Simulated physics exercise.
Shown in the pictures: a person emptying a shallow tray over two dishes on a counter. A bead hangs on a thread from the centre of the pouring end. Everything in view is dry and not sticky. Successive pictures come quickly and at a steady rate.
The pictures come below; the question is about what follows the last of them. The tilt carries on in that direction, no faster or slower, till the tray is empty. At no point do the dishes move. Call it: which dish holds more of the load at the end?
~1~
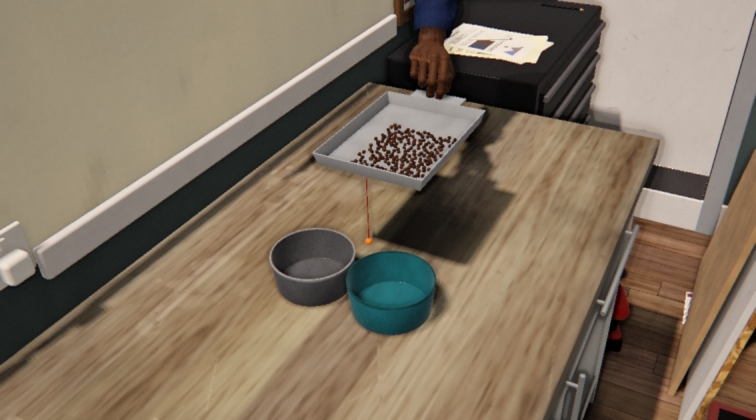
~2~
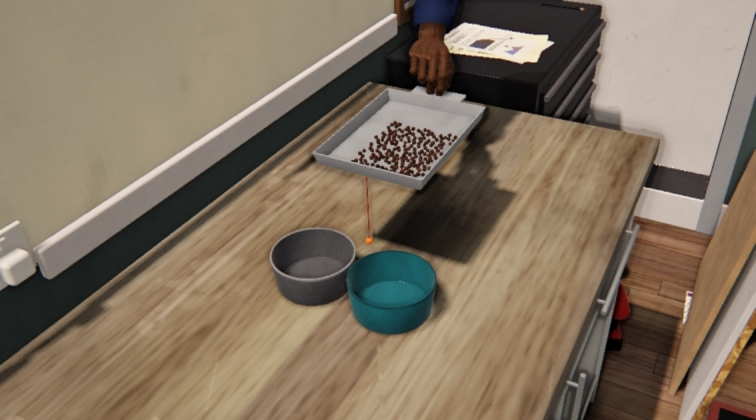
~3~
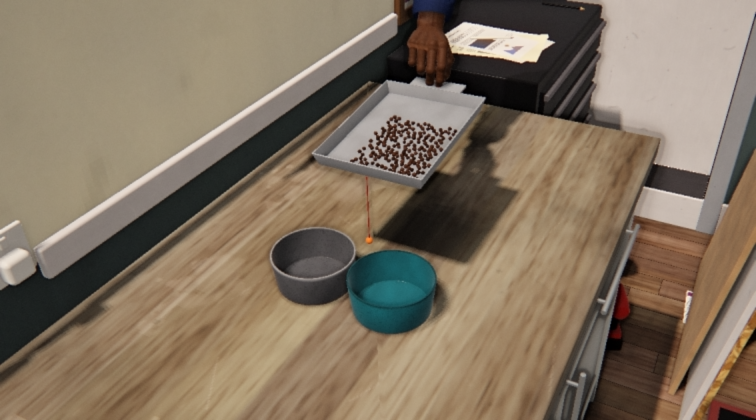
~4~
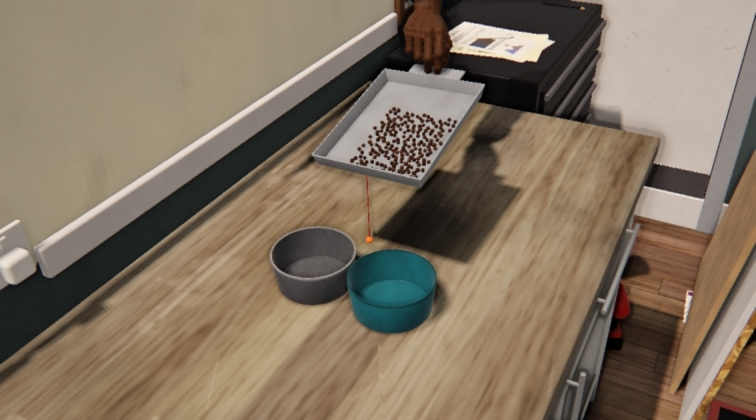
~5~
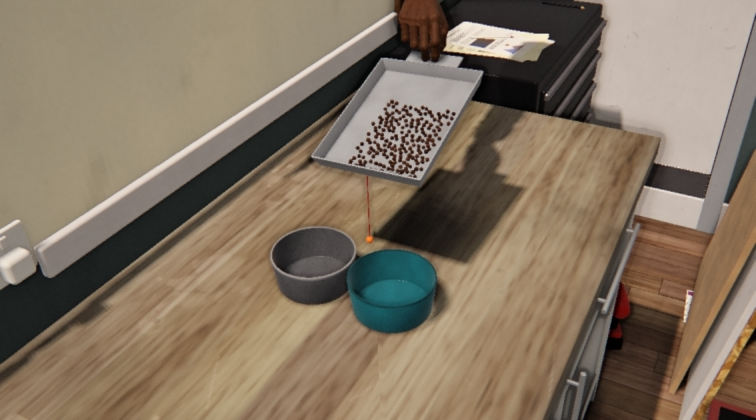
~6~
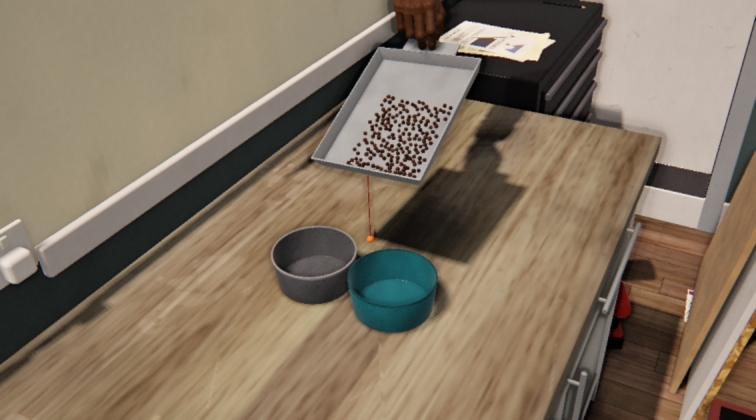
The left one holds more.
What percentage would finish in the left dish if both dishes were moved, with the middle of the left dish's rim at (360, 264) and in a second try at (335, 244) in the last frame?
About 70 and 70 per cent respectively.
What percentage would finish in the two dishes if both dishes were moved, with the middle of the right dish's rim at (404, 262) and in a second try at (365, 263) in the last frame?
About 70 and 100 per cent.
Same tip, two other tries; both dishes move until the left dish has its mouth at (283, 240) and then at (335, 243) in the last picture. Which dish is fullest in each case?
The dish to the right at the first, the dish to the left at the second.
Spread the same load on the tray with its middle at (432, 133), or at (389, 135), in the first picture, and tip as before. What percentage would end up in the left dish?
Estimate: 60 % first, 80 % second.
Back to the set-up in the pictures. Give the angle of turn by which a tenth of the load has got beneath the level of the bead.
The angle is roughly 100° at that point.
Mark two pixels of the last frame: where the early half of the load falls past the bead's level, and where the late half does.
Early half (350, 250), late half (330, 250).
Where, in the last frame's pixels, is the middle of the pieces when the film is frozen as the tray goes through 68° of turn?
The load's middle is around (365, 166).
Soon, tray tipped steeply; nearly all on the tray; a stray few in the air.
A while on, tray tipped past a quarter turn; about a quarter on the tray; a small part in the right dish; about a quarter in the left dish; a stray few outside both; about half in the air.
Towards the end, tray tipped past a quarter turn; about a third in the right dish; about two thirds in the left dish; a stray few outside both.
Finally, tray tipped past a quarter turn; about a third in the right dish; about two thirds in the left dish; a stray few outside both.
